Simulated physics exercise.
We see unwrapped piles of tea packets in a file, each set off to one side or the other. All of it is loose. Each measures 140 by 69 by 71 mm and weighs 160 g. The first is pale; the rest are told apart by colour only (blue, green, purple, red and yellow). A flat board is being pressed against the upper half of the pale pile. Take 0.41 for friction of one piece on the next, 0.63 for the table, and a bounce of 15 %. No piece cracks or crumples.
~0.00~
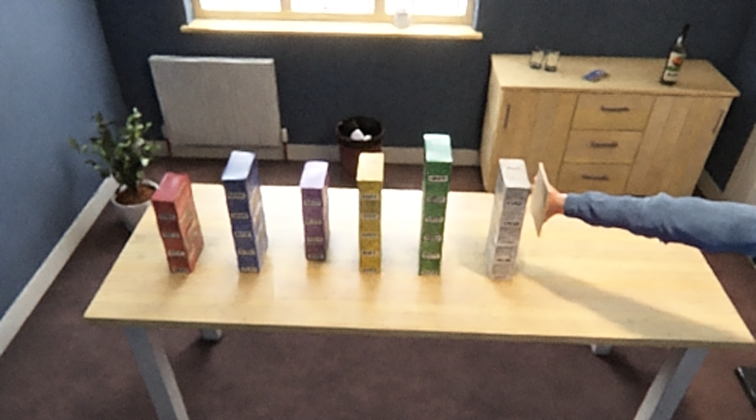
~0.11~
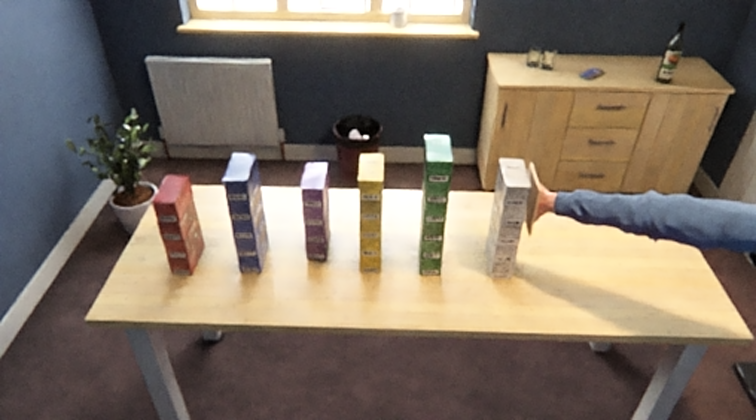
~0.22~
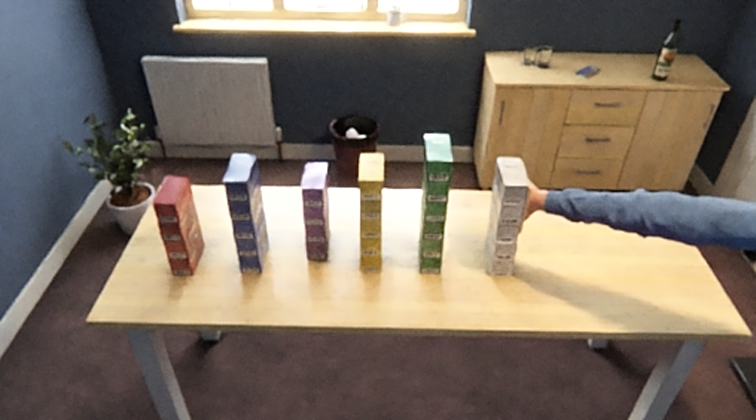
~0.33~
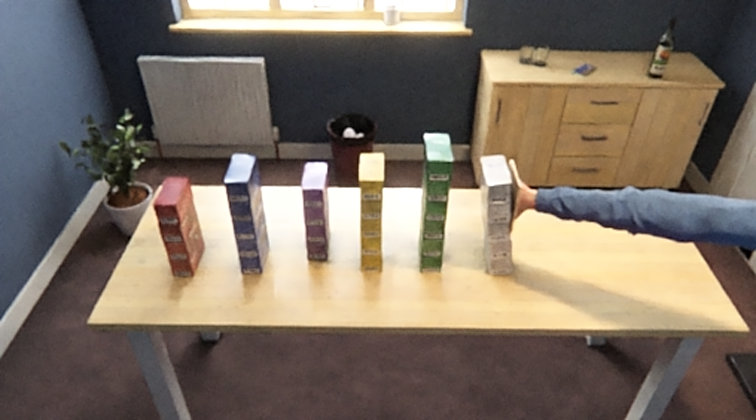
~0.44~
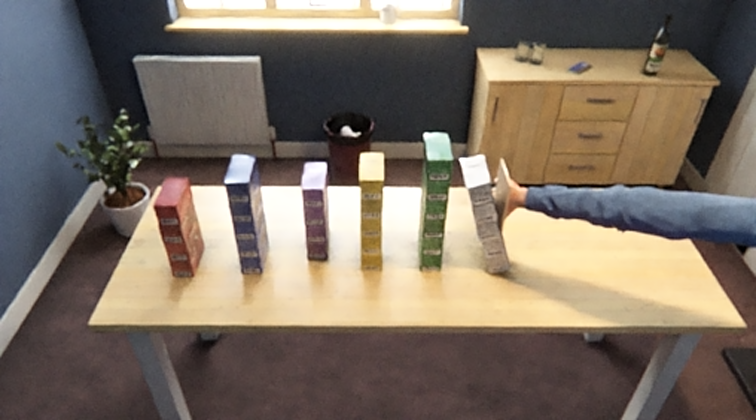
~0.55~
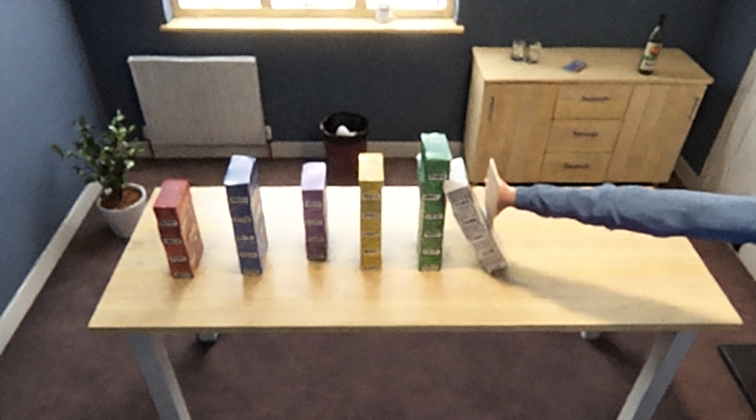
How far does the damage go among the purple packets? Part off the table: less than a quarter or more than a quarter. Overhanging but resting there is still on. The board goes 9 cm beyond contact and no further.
It comes to fewer than one in four.
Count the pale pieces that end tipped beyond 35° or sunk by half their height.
The count is 5.
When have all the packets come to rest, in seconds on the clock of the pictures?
Near 2.5 s.
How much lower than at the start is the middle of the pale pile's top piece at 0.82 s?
Roughly 6 cm.
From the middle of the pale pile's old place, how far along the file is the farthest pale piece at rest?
About 34 cm.
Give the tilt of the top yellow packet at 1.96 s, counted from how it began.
About 50°.
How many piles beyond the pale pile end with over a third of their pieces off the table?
1 in all.
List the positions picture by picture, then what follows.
In the first frame (we follow the side turned to the camera; the camera moves round a little), board (546, 209) 48 mm short; top purple packet (314, 174); top yellow packet (371, 166); no other piece has moved.
The second frame shows board (536, 208) 22 mm short; top purple packet (314, 175).
The third frame shows board (527, 206) 5 mm in; top purple packet (315, 175).
The fourth frame shows board (517, 205) 31 mm in, top of the pale pile leaning 8°; top purple packet (315, 175); no other piece has moved.
The fifth frame shows board (507, 203) 58 mm in, top of the pale pile leaning 17°; top purple packet (314, 175); no other piece has moved.
The sixth frame shows board (497, 203) 8 cm in, top of the pale pile leaning 24°; top purple packet (314, 175); top green packet (436, 146); one has shifted.
Around 0.82 s, 5 of the pale pile down; none of the 4 purple packets off the table (0 of 24 in all colours); top purple packet unmoved; top green packet tipped 17°.
Around 1.14 s, 5 of the pale pile down; none of the 4 purple packets off the table (0 of 24 in all colours); top purple packet tipped 5°; top green packet tipped 30°, 8 cm lower.
Around 1.48 s, 5 of the pale pile down; none of the 4 purple packets off the table (0 of 24 in all colours); top purple packet tipped 47°, 10 cm lower; top blue packet on its side.
Around 1.96 s, 5 of the pale pile down; none of the 4 purple packets off the table (1 of 24 in all colours); top purple packet upside down; top blue packet upside down.
Finally (2.5 s), 5 of the pale pile down; none of the 4 purple packets off the table (2 of 24 in all colours); top purple packet upside down; top green packet upside down. That is 0 per cent. Seen by the last camera, middles, top purple packet near (182, 208), top green packet near (250, 281).
